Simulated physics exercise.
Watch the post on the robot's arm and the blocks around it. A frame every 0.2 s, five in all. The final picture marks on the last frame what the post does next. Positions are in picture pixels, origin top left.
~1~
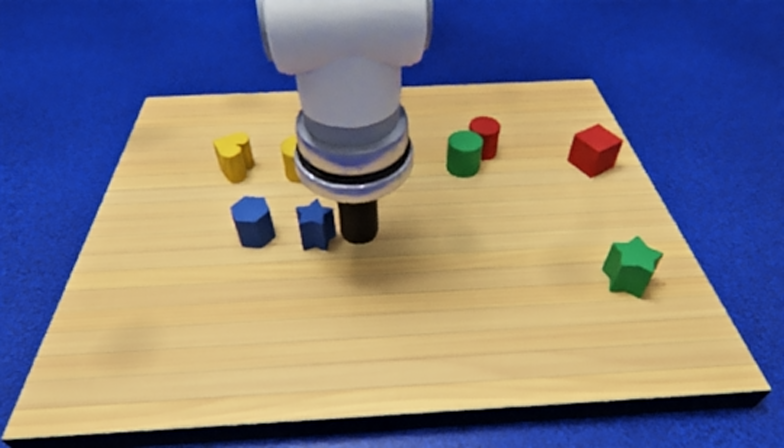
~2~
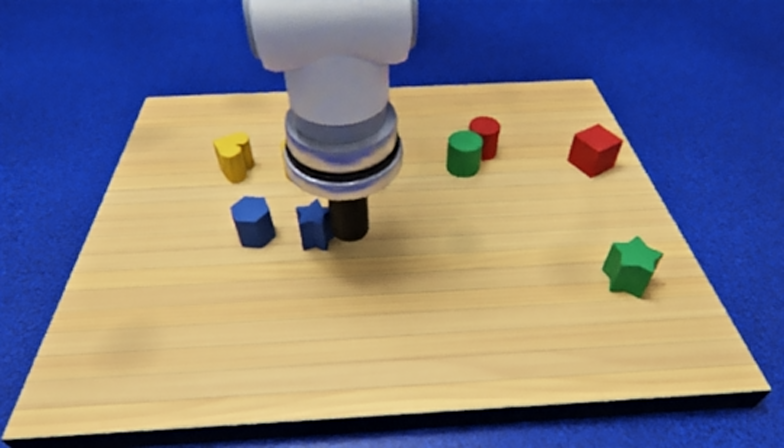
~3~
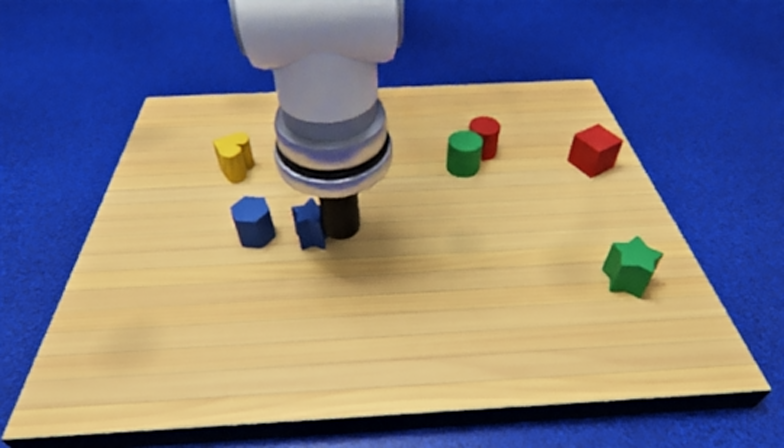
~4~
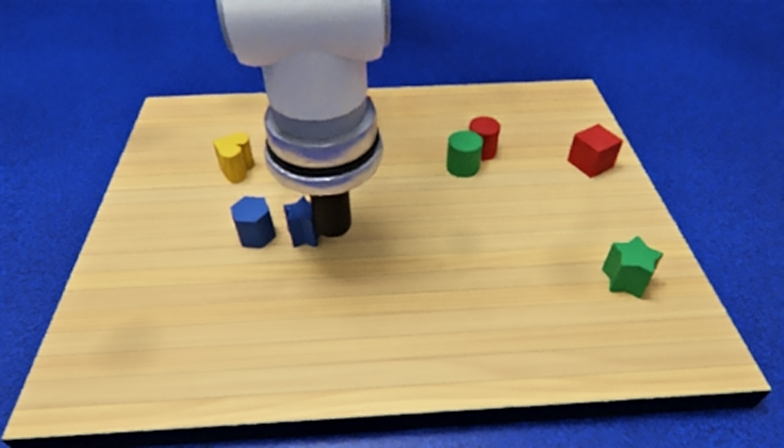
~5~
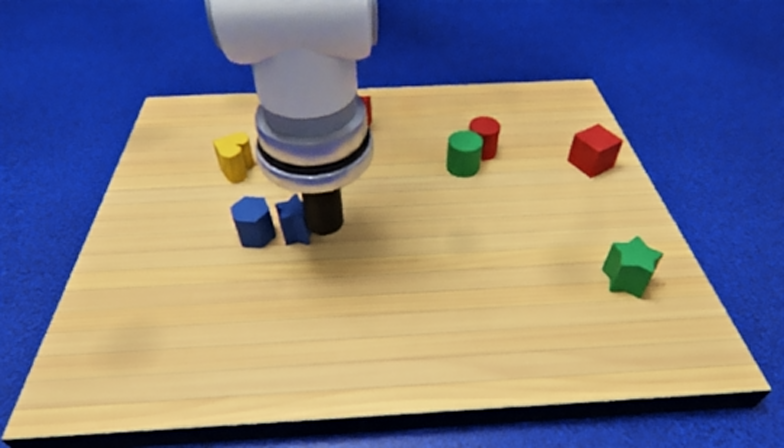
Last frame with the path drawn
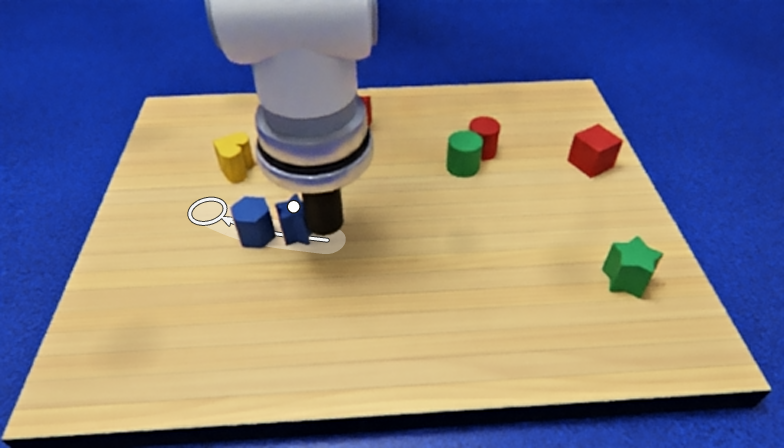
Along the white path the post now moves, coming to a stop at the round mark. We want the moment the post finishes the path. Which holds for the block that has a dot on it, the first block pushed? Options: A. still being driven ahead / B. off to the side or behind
A
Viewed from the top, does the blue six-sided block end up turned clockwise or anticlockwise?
Viewed from overhead, the blue six-sided block winds up turned anticlockwise.
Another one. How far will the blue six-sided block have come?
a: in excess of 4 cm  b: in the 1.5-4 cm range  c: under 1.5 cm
a (in excess of 4 cm)
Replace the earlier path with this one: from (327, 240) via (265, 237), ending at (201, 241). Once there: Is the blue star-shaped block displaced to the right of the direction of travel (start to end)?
I'd say yes.
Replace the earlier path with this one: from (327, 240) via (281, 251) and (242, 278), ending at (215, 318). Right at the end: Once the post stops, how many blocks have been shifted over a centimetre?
That push would leave two blocks displaced by more than about 1 cm.
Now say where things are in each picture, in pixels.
In the first picture, post's lower end at (360, 232); yellow heart-shaped block at (231, 143); blue six-sided block at (250, 208); blue star-shaped block at (313, 212).
In the second picture, post at (350, 230); blocks still.
In the third picture, post at (342, 228); blue star-shaped block at (310, 211).
In the fourth picture, post at (333, 226); blue star-shaped block at (302, 209).
In the fifth picture, post at (325, 224); yellow heart-shaped block at (231, 143); blue six-sided block at (250, 208); blue star-shaped block at (294, 207).
Drawn move, from (327, 240) over (262, 231) to (207, 211); the dot is on the blue star-shaped block.
The first path, step by step. One third of the way, post at (279, 218); blue six-sided block at (217, 204), turned 20° anticlockwise; blue star-shaped block at (250, 198).
Two thirds of the way, post at (237, 209); blue six-sided block at (175, 195), turned 25° anticlockwise; blue star-shaped block at (209, 189).
At the end, post at (202, 194); yellow heart-shaped block still; blue six-sided block at (140, 190), turned 75° anticlockwise; blue star-shaped block at (175, 174), turned 15° clockwise.
